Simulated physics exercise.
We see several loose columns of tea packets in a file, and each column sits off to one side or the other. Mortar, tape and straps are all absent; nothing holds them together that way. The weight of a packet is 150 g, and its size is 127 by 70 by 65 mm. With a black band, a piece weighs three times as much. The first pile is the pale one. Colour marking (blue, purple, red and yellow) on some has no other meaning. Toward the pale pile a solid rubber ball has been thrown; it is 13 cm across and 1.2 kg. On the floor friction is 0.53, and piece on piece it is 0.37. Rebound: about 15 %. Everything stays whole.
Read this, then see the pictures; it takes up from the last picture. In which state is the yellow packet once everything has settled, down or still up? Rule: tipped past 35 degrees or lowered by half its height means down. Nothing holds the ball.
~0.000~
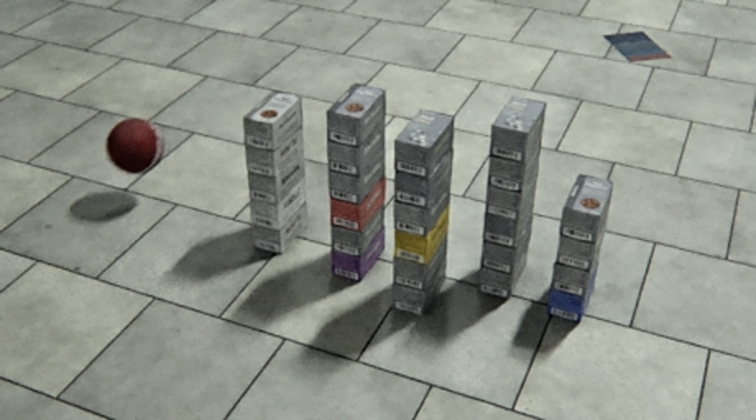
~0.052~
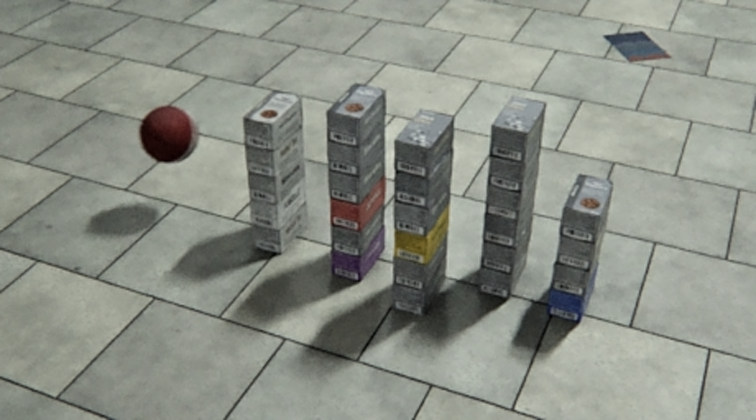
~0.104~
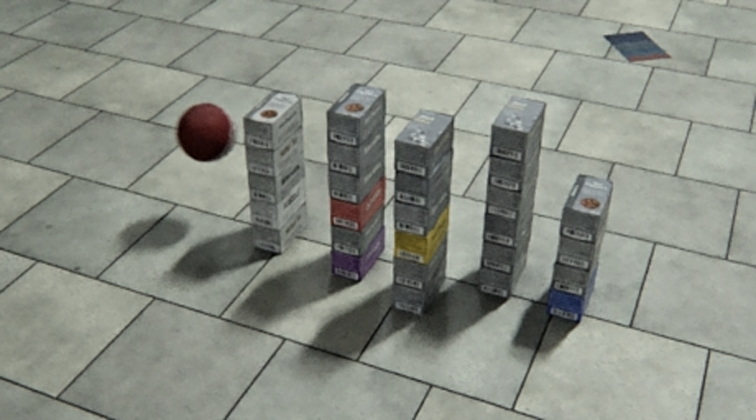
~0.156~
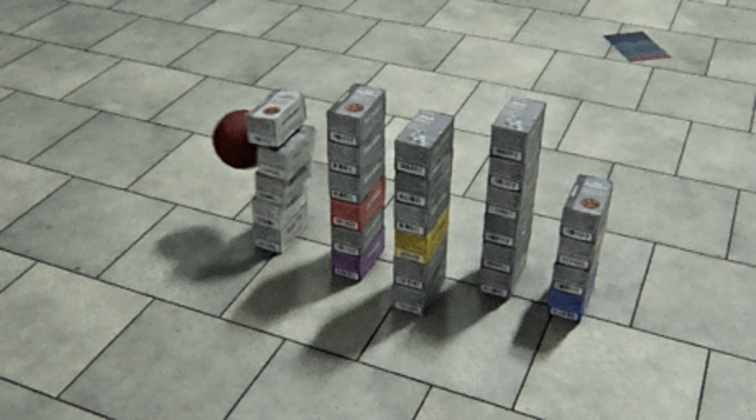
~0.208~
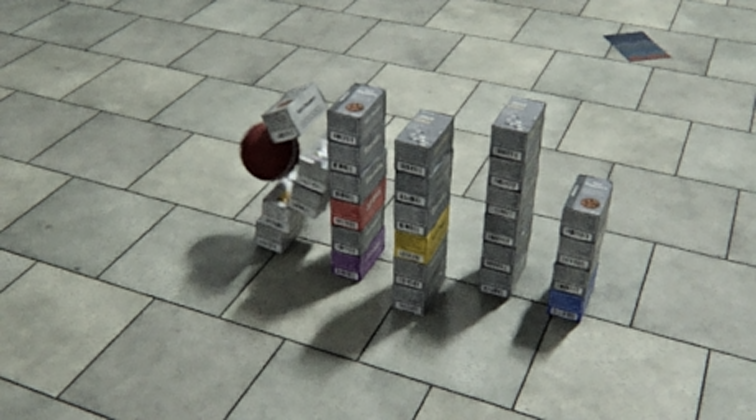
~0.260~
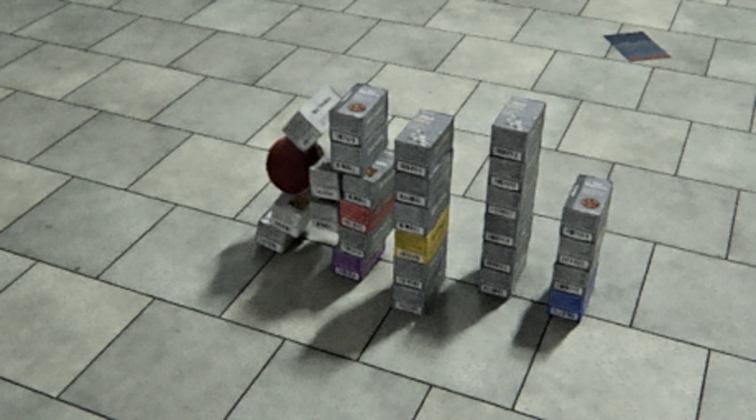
In the end the yellow packet is down.
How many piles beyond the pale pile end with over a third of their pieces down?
Tally: 2.
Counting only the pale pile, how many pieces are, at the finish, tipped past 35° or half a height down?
4.
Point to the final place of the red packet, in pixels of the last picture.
Its centre finishes around pixel (434, 244) in the last picture.
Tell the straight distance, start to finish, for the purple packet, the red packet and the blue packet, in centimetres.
I'd estimate purple at 2 cm, red at 18 cm and blue at 0 cm.
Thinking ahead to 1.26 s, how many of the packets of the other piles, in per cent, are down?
At that instant, 45 percent.
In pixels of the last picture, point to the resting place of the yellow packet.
You'll find it around (513, 333) in the final frame.
Around 0.34 s, 3 of the pale pile down; none of the 22 other packets down, 7 disturbed; yellow packet unmoved; red packet tipped 7°.
Around 0.48 s, 4 of the pale pile down; 5 of the 22 other packets down; yellow packet tipped 13°; red packet tipped 18°, 47 mm lower.
Around 0.74 s, 4 of the pale pile down; 10 of the 22 other packets down; yellow packet on its side; red packet tipped 4°, 6 cm lower.
Around 1.26 s, 4 of the pale pile down; 10 of the 22 other packets down; yellow packet on its side; red packet tipped 5°, 6 cm lower.
Finally (2.2 s), 4 of the pale pile down; 10 of the 22 other packets down; yellow packet on its side; red packet tipped 5°, 6 cm lower; purple packet displaced 19 mm. Seen by the last camera, middles, yellow packet near (513, 333), red packet near (434, 244).
